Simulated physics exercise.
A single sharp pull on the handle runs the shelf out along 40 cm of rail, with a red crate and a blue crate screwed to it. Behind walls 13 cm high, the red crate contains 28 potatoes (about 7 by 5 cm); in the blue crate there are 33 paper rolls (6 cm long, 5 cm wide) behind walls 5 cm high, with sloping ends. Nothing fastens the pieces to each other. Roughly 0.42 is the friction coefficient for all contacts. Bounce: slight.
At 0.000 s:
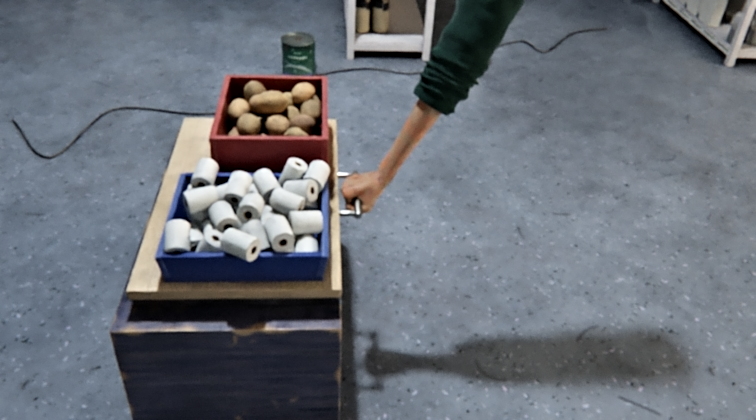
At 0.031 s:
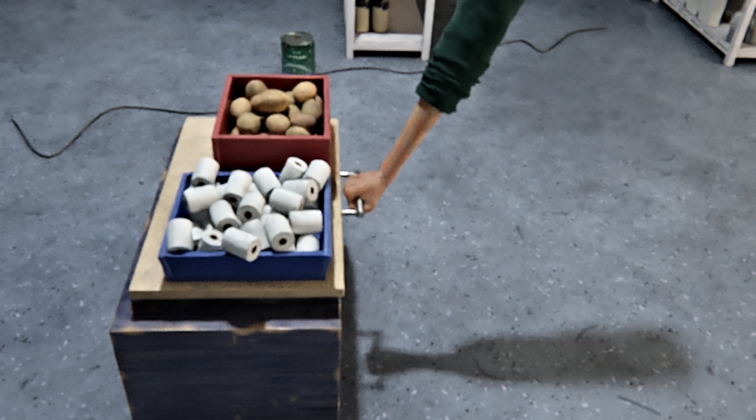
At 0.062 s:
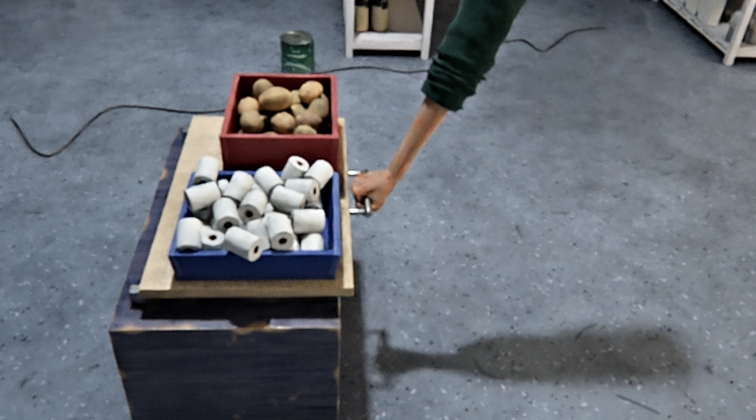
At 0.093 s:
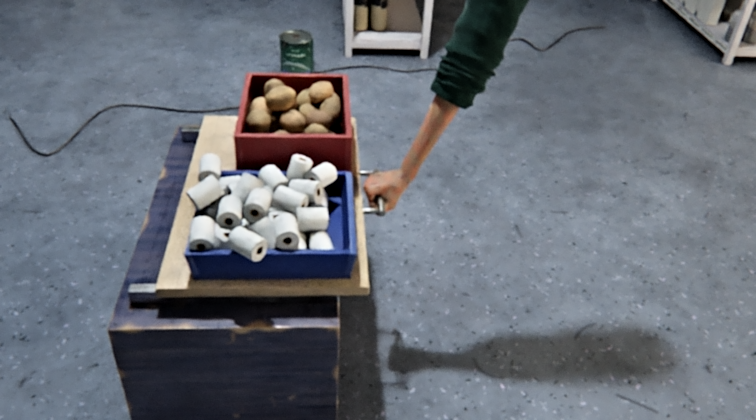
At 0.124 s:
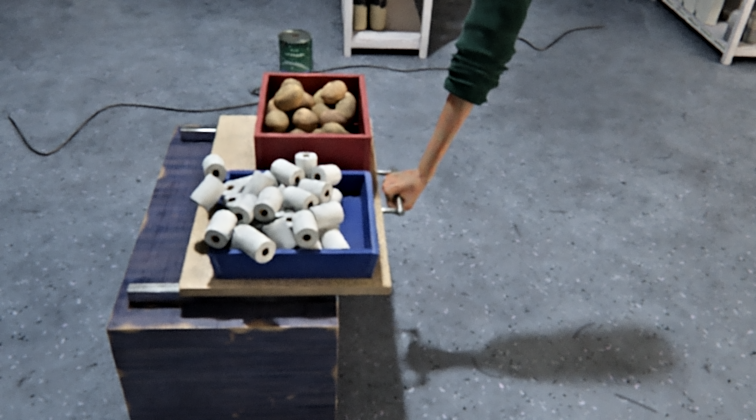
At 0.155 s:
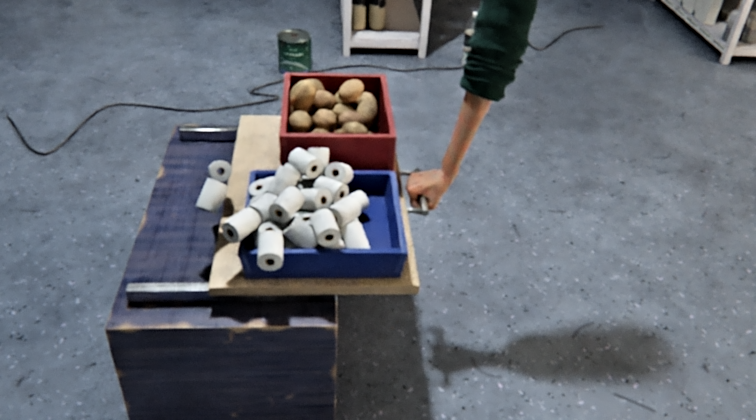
A hand pulled a wooden shelf rightward by its handle, carrying a red crate of potatoes and a blue crate of white rolls, whose contents shifted left before a few rolls went over the blue crate's left side.
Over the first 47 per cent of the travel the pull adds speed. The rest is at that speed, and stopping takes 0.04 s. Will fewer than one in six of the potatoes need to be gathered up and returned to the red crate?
Yes.
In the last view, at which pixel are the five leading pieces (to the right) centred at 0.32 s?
At about (490, 184).
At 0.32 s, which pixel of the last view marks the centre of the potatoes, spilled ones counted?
The middle is around (438, 127).
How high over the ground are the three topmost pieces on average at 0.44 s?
66 cm.
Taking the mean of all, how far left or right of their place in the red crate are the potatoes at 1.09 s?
About 4 cm to the right.
After 0.24 s, the shelf hits its stop.
After 0.32 s, 0 of 28 out of the red crate and 6 of 33 out of the blue crate.
After 0.44 s, 1 of 28 out of the red crate and 11 of 33 out of the blue crate.
After 0.66 s, 1 of 28 out of the red crate and 16 of 33 out of the blue crate.
When it is over (at 1.09 s), 1 of 28 out of the red crate and 16 of 33 out of the blue crate. Asked share, 1 of 28, 4 per cent.
